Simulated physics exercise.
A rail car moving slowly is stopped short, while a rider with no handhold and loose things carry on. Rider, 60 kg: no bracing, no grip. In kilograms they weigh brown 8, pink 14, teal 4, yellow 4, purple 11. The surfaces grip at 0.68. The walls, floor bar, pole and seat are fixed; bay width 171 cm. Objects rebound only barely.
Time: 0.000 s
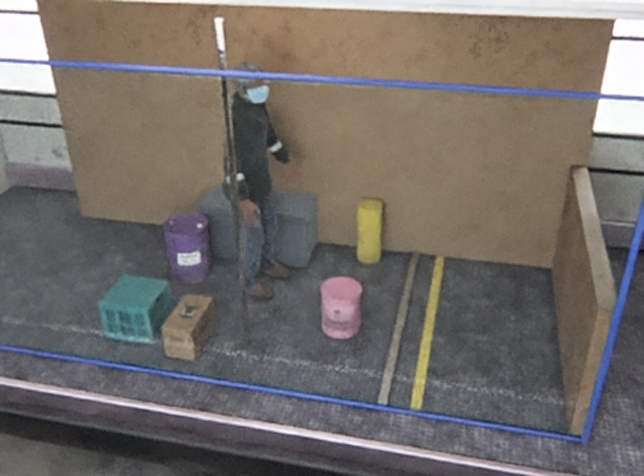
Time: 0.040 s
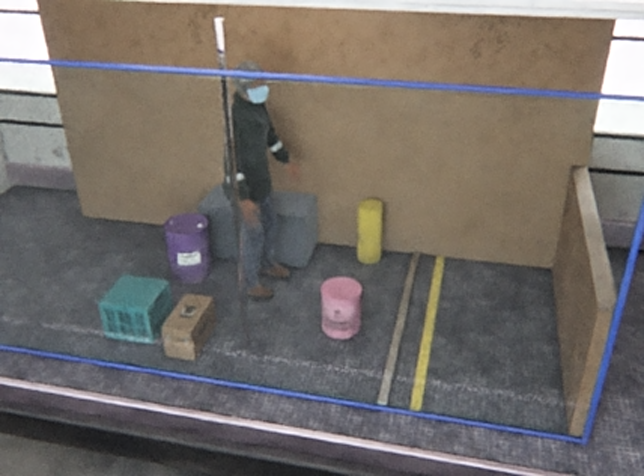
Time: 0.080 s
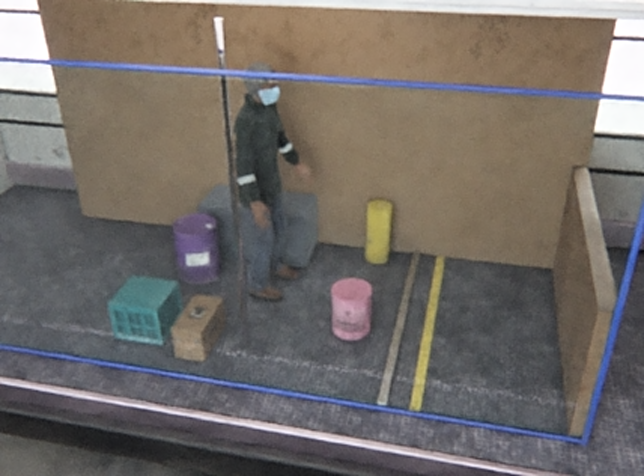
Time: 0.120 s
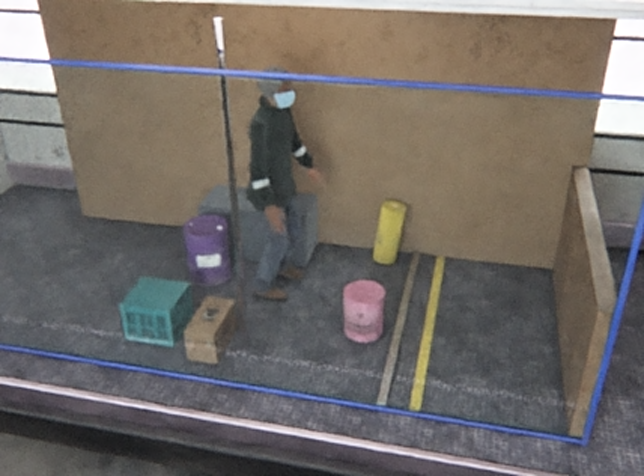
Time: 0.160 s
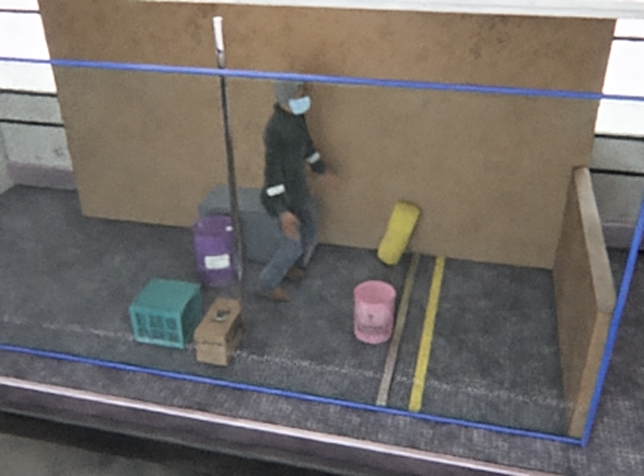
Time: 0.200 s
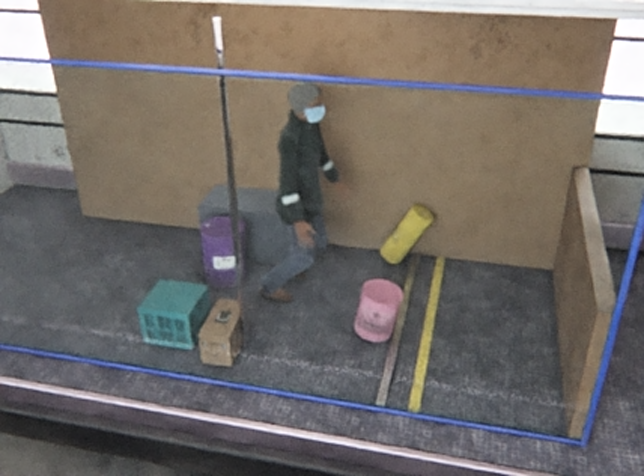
A masked person in dark clothes moved right and bent their knees, while the purple drum, green crate, brown box and pink bucket shifted slightly right and the yellow cylinder leaned over sharply.
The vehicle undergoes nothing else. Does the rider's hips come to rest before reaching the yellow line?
No, it goes over the yellow line.
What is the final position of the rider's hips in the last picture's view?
I'd put it somewhere close to (457, 297).
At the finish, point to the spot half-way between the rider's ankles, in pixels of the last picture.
Around (349, 280).
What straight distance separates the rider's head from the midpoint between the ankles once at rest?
I'd say they're some 130 cm from each other.
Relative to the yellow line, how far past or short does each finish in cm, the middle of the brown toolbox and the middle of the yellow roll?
Brown toolbox 120 short, yellow roll 0 short.
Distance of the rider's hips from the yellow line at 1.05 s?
About 15 cm past.
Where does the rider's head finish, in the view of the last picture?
Somewhere around (541, 326) in the last picture.
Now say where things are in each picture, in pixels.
The first picture shows rider's hips (247, 180), brown toolbox (190, 326), purple drum (189, 248), yellow line (417, 397).
The second picture shows rider's hips (247, 180), brown toolbox (190, 326), purple drum (189, 248).
The third picture shows rider's hips (258, 182), brown toolbox (200, 327), purple drum (198, 249).
The fourth picture shows rider's hips (271, 185), brown toolbox (212, 329), purple drum (208, 250).
The fifth picture shows rider's hips (285, 191), brown toolbox (222, 331), purple drum (217, 251).
The sixth picture shows rider's hips (300, 198), brown toolbox (225, 332), purple drum (224, 252), yellow line (416, 399). Everything loose set off at about 2.4 m/s.
After 0.40 s the rider's hips are 40 cm short of the yellow line, near (378, 250) in the last picture's view.
After 0.65 s the rider's hips are 2 cm past the yellow line, near (438, 288) in the last picture's view.
After 1.05 s the rider's hips are 17 cm past the yellow line, near (458, 296) in the last picture's view.
After 3.3 s, brown toolbox stops short of the yellow line; teal crate stops short of the yellow line; purple drum stops short of the yellow line; rider's hips cross the yellow line; rider's head crosses the yellow line.
